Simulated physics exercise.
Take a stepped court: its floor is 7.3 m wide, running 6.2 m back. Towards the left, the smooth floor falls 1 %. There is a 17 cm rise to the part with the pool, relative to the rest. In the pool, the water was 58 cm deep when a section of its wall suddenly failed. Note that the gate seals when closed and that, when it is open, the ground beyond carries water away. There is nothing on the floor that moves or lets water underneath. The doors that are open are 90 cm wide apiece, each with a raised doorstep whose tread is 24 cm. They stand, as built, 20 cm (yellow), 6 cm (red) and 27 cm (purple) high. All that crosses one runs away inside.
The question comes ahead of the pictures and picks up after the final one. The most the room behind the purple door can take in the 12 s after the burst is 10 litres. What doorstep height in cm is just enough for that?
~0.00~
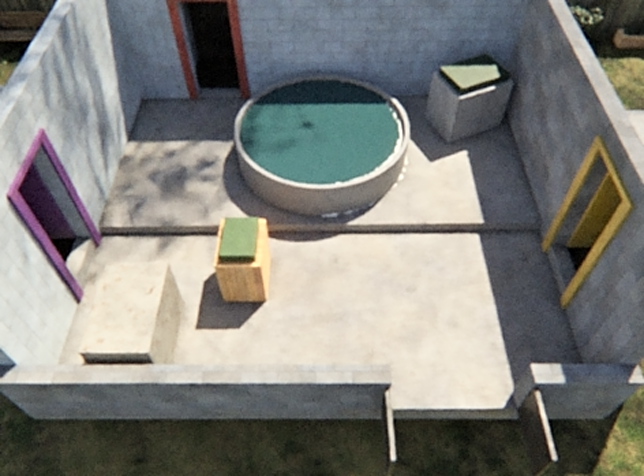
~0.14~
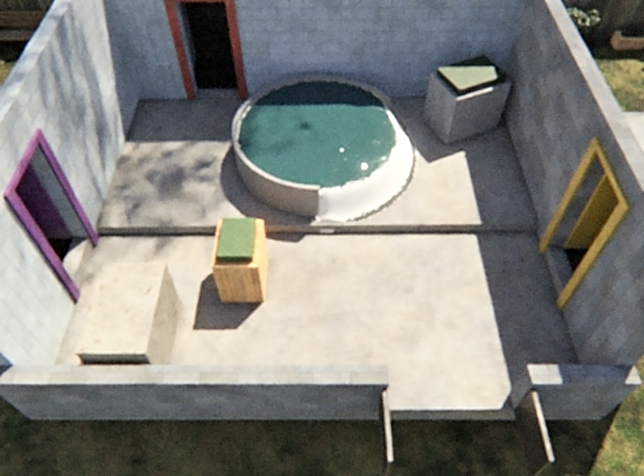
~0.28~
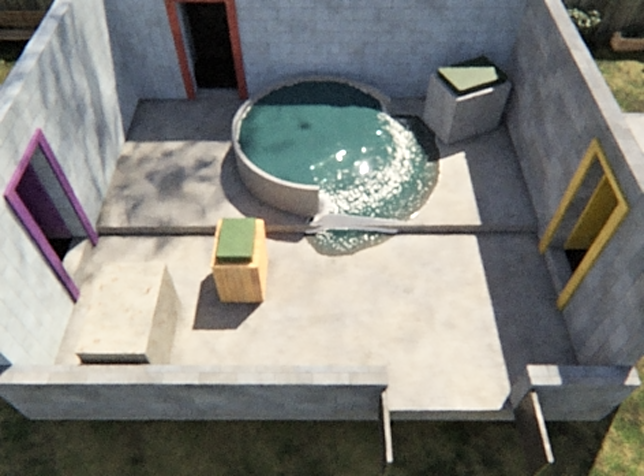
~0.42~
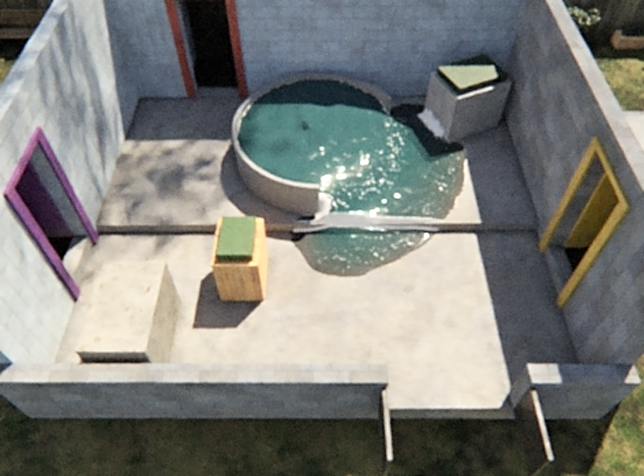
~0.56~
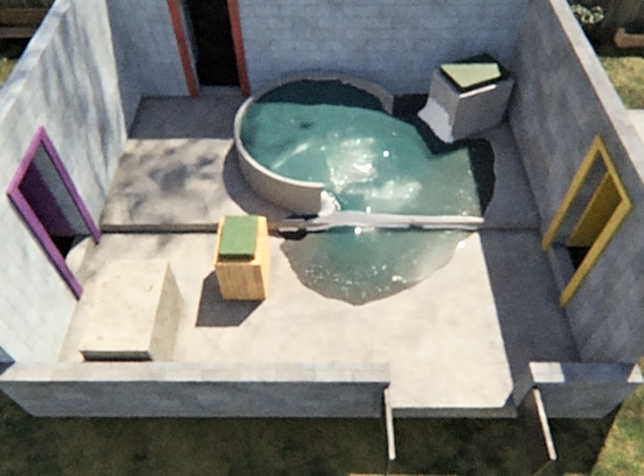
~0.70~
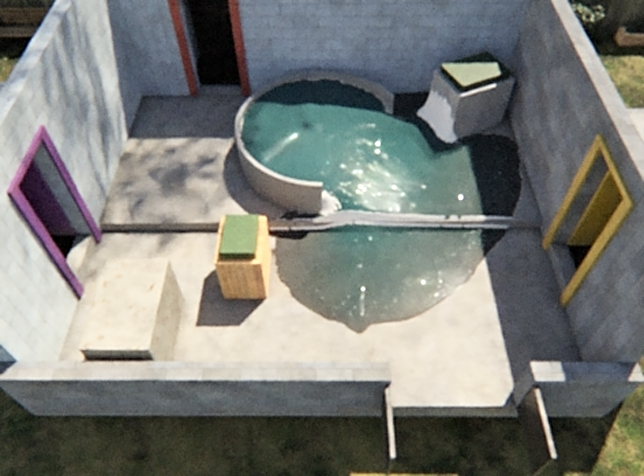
I would say about 12.5 cm is just enough.
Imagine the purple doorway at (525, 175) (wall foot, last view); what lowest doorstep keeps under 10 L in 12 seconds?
Around 26 cm would do it.
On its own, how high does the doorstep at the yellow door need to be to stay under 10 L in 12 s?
Yellow door - some 22 centimetres.
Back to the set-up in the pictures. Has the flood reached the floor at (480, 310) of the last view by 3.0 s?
That spot is swamped.
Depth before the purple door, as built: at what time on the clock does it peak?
At roughly 12.0 s.
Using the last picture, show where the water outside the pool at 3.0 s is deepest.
(581, 375).
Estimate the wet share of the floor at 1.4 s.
Some 50 per cent is wet.
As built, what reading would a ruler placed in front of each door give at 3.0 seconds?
Before yellow it's 24 cm, before red 1 cm, before purple 0 cm.
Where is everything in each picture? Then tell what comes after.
Still water, 58 cm deep, in the pool at (322, 129); the purple door at (65, 229) is dry, in the first frame.
The gap is at (392, 173), the front 0.3 m out at a hidden place; the back of the pool holds 58 cm, in the second frame.
The front is at (424, 121), 0.8 m from the gap at (392, 176); 2.5 m2 of floor is wet, 58 cm left at the back, in the third frame.
The gap is at (392, 176), the front 1.2 m out at (352, 273); the back of the pool holds 58 cm, in the fourth frame.
The front is at (355, 301), 1.7 m from the gap at (394, 175); 7.2 m2 of floor is wet, 58 cm left at the back, in the fifth frame.
The gap is at (395, 175), the front 2.1 m out at (361, 325); the back of the pool holds 58 cm; 3.2 m in a straight line remain to the purple door at (66, 226), in the sixth frame.
After 1.4 s water covers 50 % of the floor, deepest (32 cm) near (529, 191); it has not reached the purple door.
After 3.0 s water covers 55 % of the floor, deepest (48 cm) near (581, 375); it has not reached the purple door.
After 12.0 s water covers 85 % of the floor, deepest (20 cm) near (98, 278); 16 cm at the purple door, 0 litres in over its 27 cm doorstep.
At the purple door as built, the water arrived by 7.1 s and peaked near 16 cm at 12.0 s.
With a doorstep of 10.5 cm, 27 litres would have come in within the 12 s; with 14 cm, 4 litres. So under 10 litres takes about 12.5 cm.
